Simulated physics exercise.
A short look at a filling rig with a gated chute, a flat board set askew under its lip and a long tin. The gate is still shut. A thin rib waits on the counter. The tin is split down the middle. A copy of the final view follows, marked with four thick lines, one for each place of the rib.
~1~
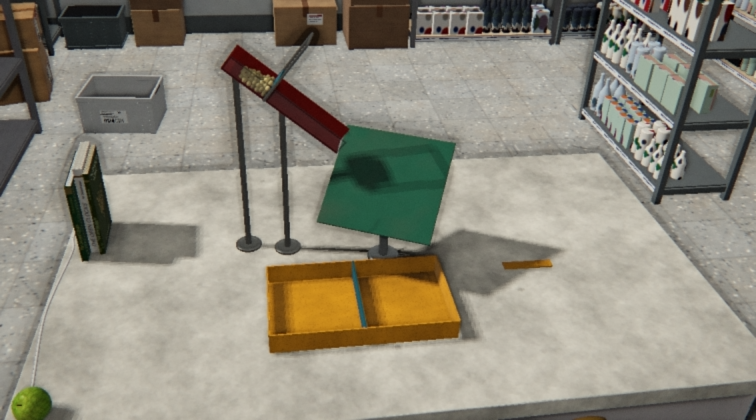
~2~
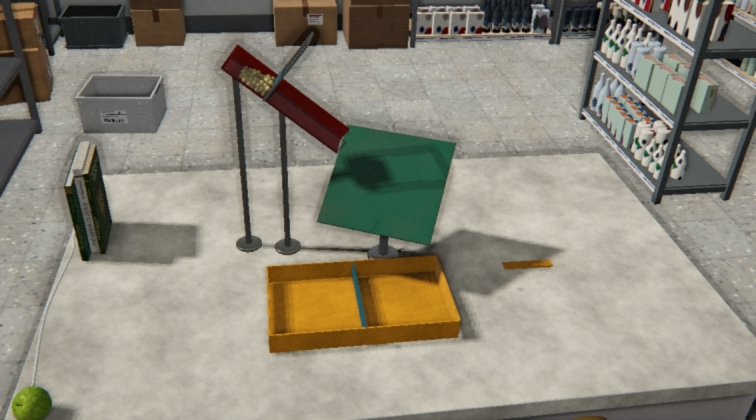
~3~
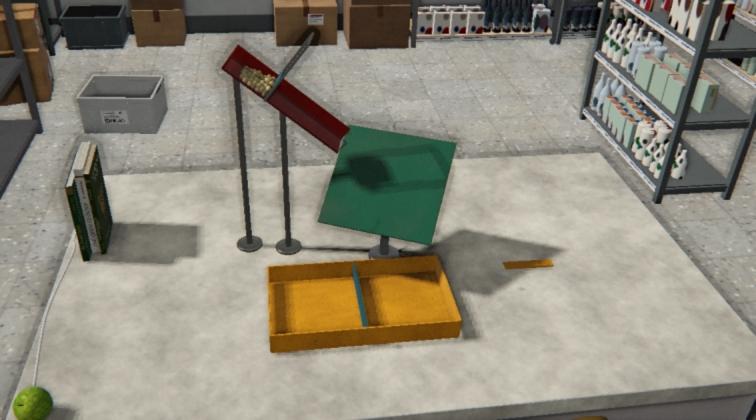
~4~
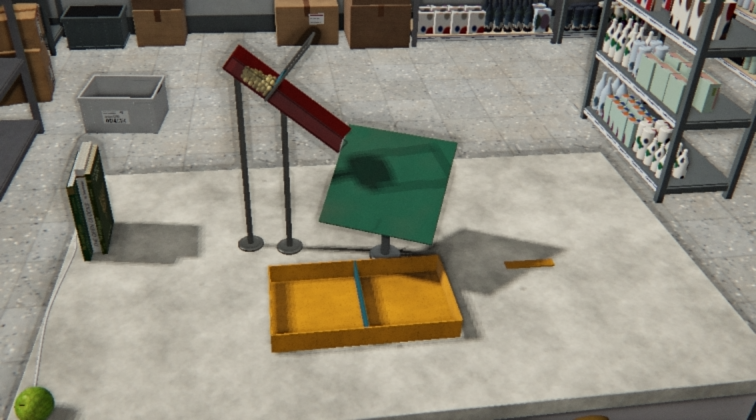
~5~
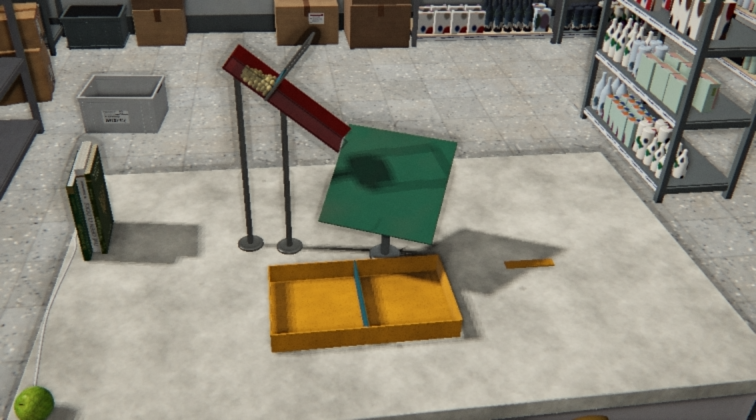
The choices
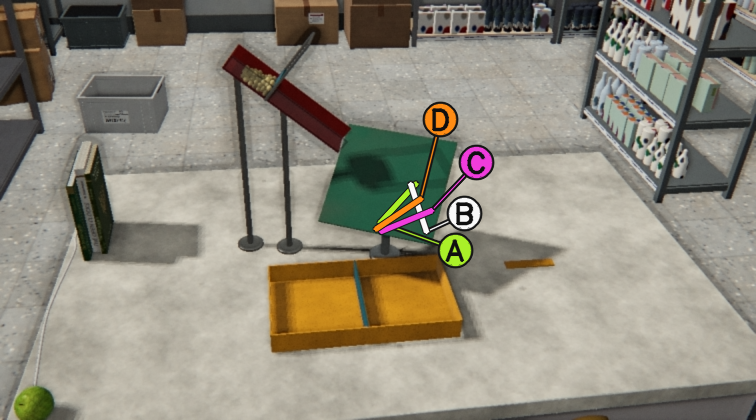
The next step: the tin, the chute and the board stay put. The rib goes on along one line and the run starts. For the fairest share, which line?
C.
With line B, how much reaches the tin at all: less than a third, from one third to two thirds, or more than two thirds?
Line B gives more than two thirds.
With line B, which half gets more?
Right.
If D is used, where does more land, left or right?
More lands on the left.
On the marked copy, line A from (415, 184) to (380, 222); line B from (410, 184) to (426, 231); line C from (431, 210) to (381, 231); line D from (420, 199) to (376, 228).
For line A, of what is caught, most in the left half, about a quarter in the right.
For line B, of what is caught, a small part in the left half, most in the right.
For line C, of what is caught, about half in the left half, about half in the right.
For line D, of what is caught, most in the left half, about a quarter in the right.
